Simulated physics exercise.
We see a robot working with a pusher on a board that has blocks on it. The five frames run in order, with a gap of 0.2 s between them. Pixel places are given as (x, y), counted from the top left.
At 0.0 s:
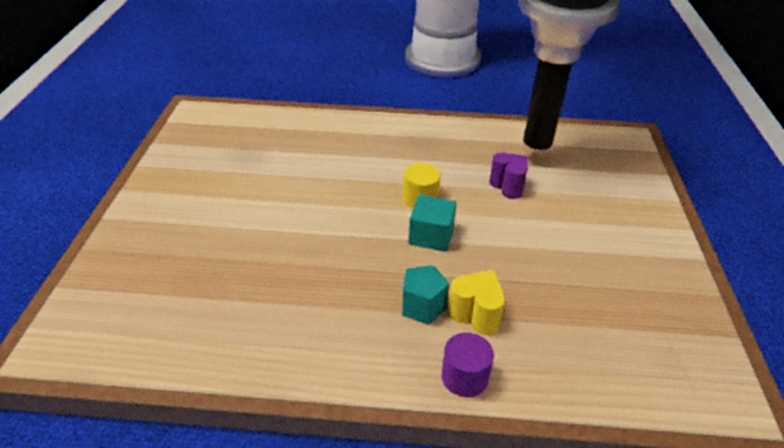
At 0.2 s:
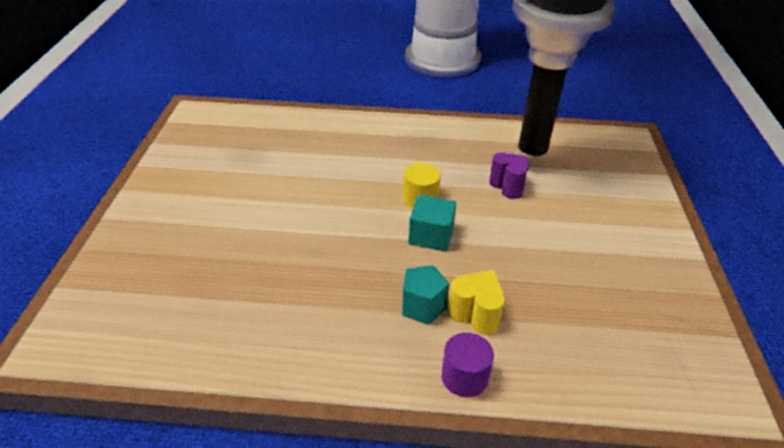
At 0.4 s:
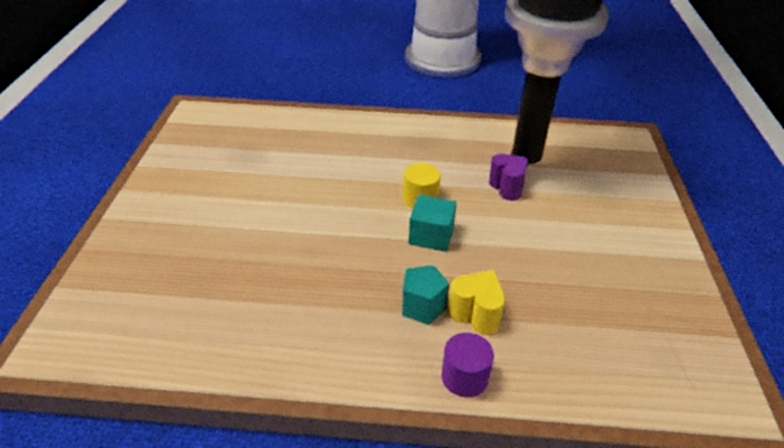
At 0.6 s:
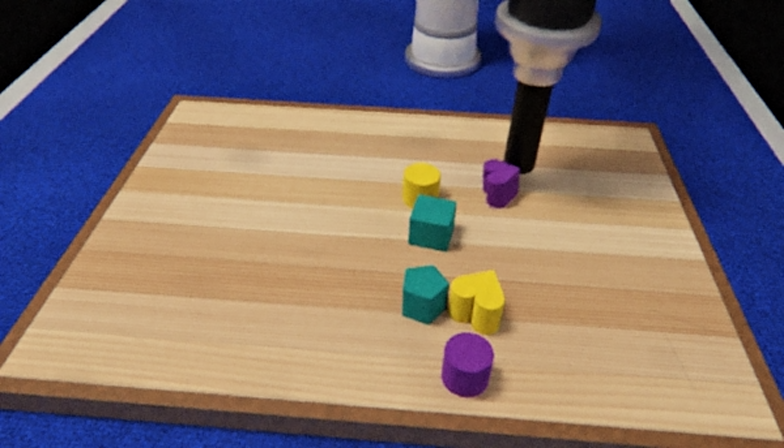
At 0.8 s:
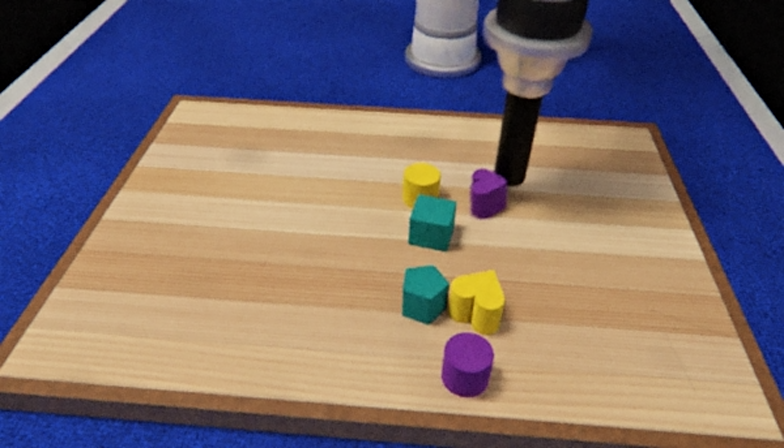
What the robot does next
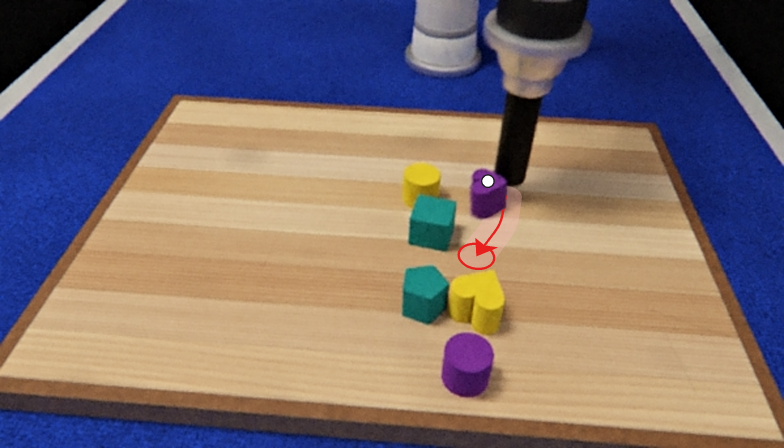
A wooden board with a dark rim lies on a blue surface, seen from above one edge by a still camera. A yellow cylinder, turquoise cube, turquoise pentagon, yellow heart and purple cylinder sit around the middle, with a purple heart at upper right. The robot's black pusher slides toward the viewer and left, then nudges the purple heart the same way, turning it slightly.
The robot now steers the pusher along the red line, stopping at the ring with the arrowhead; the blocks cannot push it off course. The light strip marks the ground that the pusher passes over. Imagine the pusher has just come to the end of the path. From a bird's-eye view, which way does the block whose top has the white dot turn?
Bird's-eye view: Clockwise.
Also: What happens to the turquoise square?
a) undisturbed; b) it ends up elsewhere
That would be b.
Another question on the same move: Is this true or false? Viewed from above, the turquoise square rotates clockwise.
False.
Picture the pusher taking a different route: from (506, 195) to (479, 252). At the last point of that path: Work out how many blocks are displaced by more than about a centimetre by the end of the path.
I reckon the push displaces two of the blocks by more than 1 cm.
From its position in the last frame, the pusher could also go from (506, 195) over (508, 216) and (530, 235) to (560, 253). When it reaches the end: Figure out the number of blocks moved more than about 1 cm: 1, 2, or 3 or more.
I'd say one block gets moved.
The line goes from (506, 195) over (499, 226) to (476, 256); the dot is on the purple heart.
What follows on the original path. One third of the way, pusher at (506, 198); purple heart at (475, 196), turned 30° clockwise.
Two thirds of the way, pusher at (495, 218); turquoise square at (419, 209), turned 30° anticlockwise; purple heart at (458, 203), turned 85° clockwise.
At the end, pusher at (479, 237); turquoise square at (416, 209), turned 35° anticlockwise; yellow heart unmoved; purple heart at (453, 205), turned 105° clockwise.
